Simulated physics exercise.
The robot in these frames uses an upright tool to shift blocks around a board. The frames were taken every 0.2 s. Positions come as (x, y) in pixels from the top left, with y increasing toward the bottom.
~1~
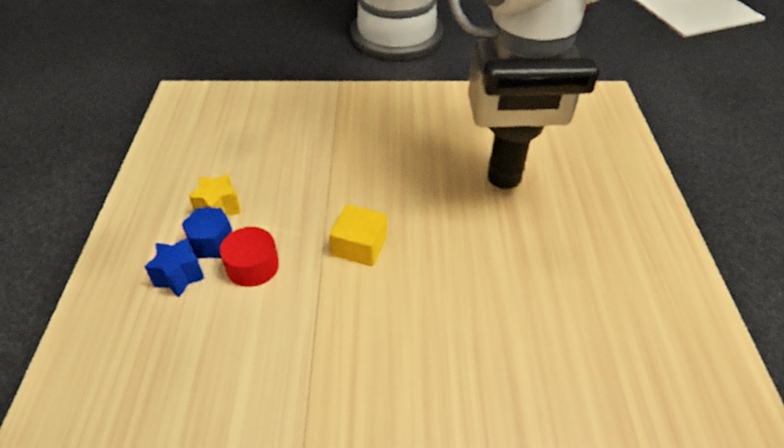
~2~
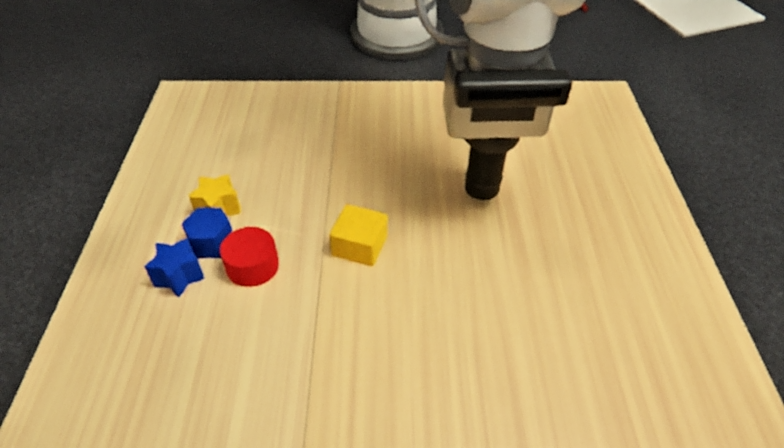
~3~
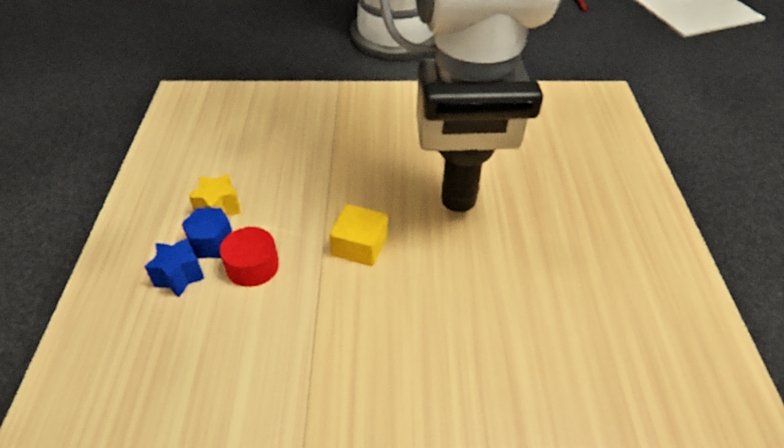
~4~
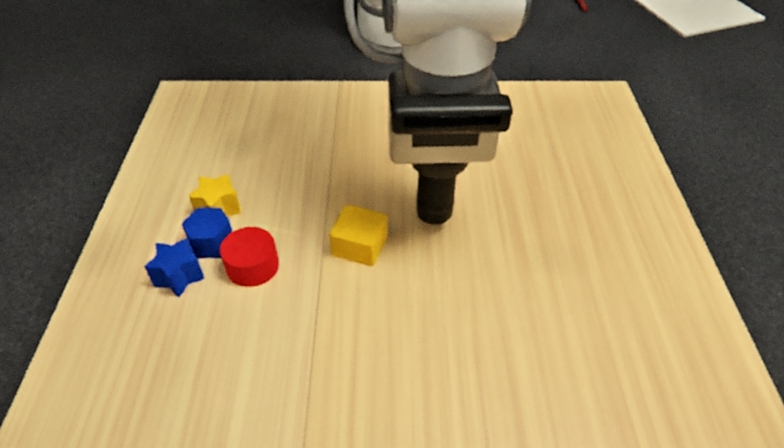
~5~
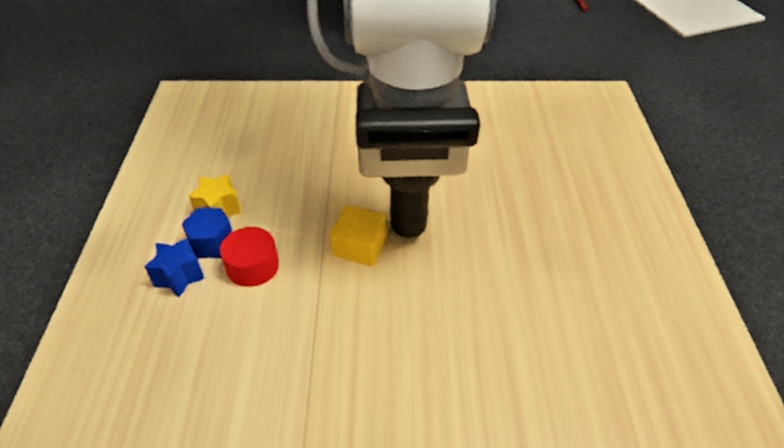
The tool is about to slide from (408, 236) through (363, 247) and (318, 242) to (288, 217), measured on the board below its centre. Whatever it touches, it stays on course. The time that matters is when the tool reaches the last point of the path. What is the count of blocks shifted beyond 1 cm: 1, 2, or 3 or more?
The push moves two blocks more than 1 cm.
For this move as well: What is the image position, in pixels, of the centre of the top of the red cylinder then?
For the centre of its top, I'd go with (221, 256).
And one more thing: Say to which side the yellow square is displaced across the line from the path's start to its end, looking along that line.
It moves off to the left.
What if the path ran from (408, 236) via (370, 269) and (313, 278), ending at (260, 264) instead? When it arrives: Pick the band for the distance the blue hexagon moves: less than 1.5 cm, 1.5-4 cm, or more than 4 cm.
Between 1.5 and 4 cm.
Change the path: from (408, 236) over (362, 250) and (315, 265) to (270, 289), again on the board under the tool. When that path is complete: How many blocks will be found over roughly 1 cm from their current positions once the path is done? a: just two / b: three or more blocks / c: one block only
Answer: B.
On the path given first. One third of the way, tool (362, 236); yellow square (316, 237).
Two thirds of the way, tool (316, 230); red cylinder (223, 255); yellow square (280, 243), turned 60° anticlockwise.
At the end, tool (286, 206); yellow star block unmoved; red cylinder (221, 256); yellow square (278, 242), turned 65° anticlockwise.
